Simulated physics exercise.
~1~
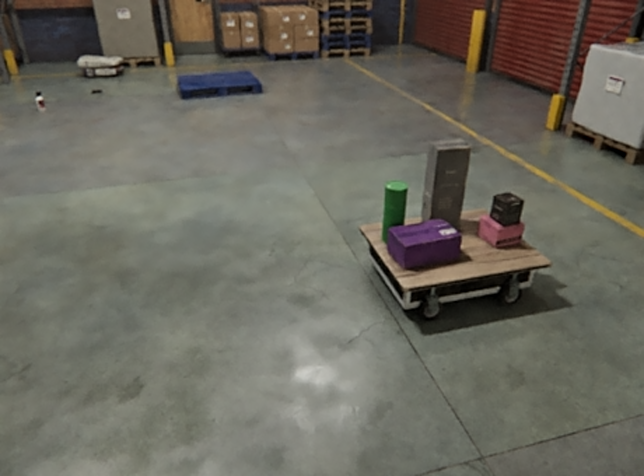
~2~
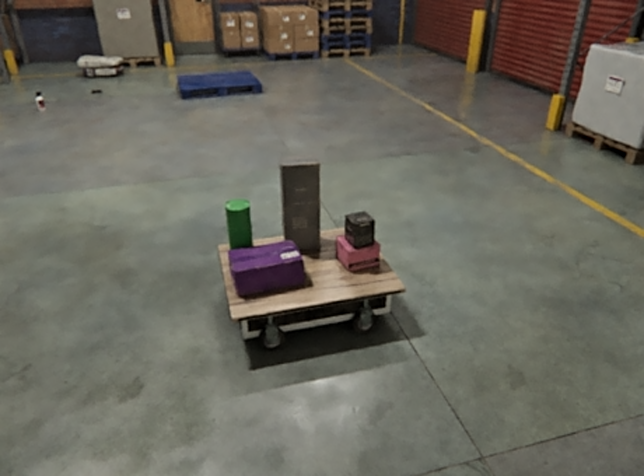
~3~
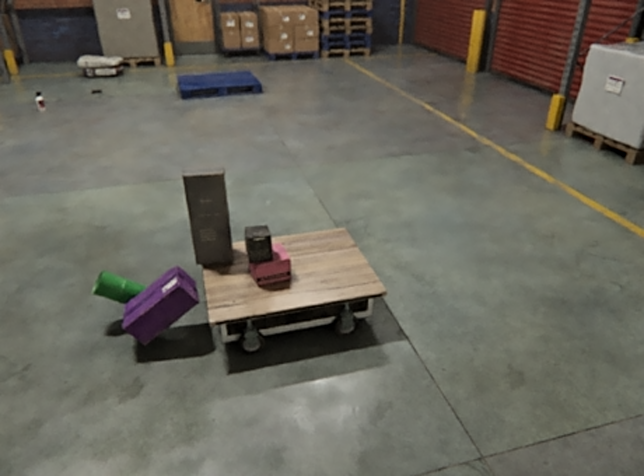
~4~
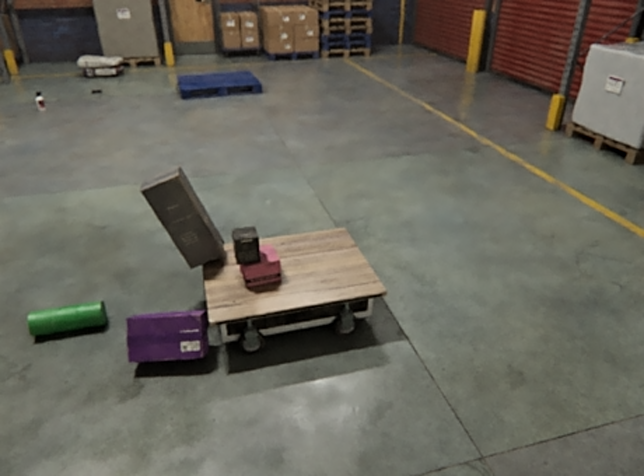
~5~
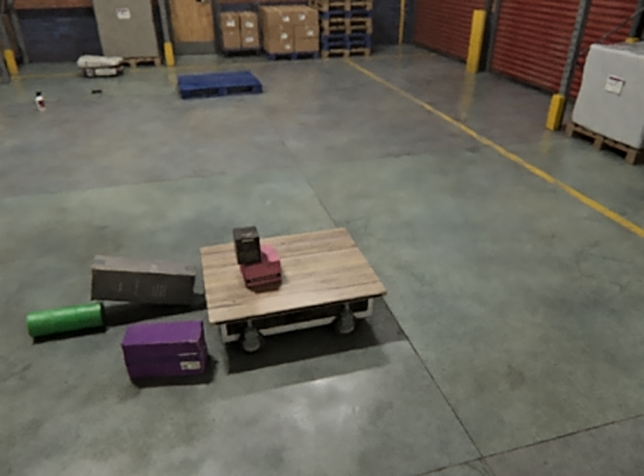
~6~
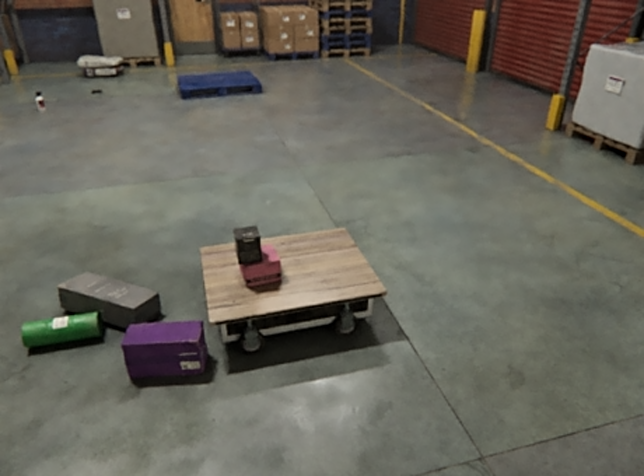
A flat wooden cart rolled left across a warehouse floor and stopped, sending a green canister and a purple box off its left side before a tall grey box tipped over after them, while the pink and black boxes slid but stayed aboard.
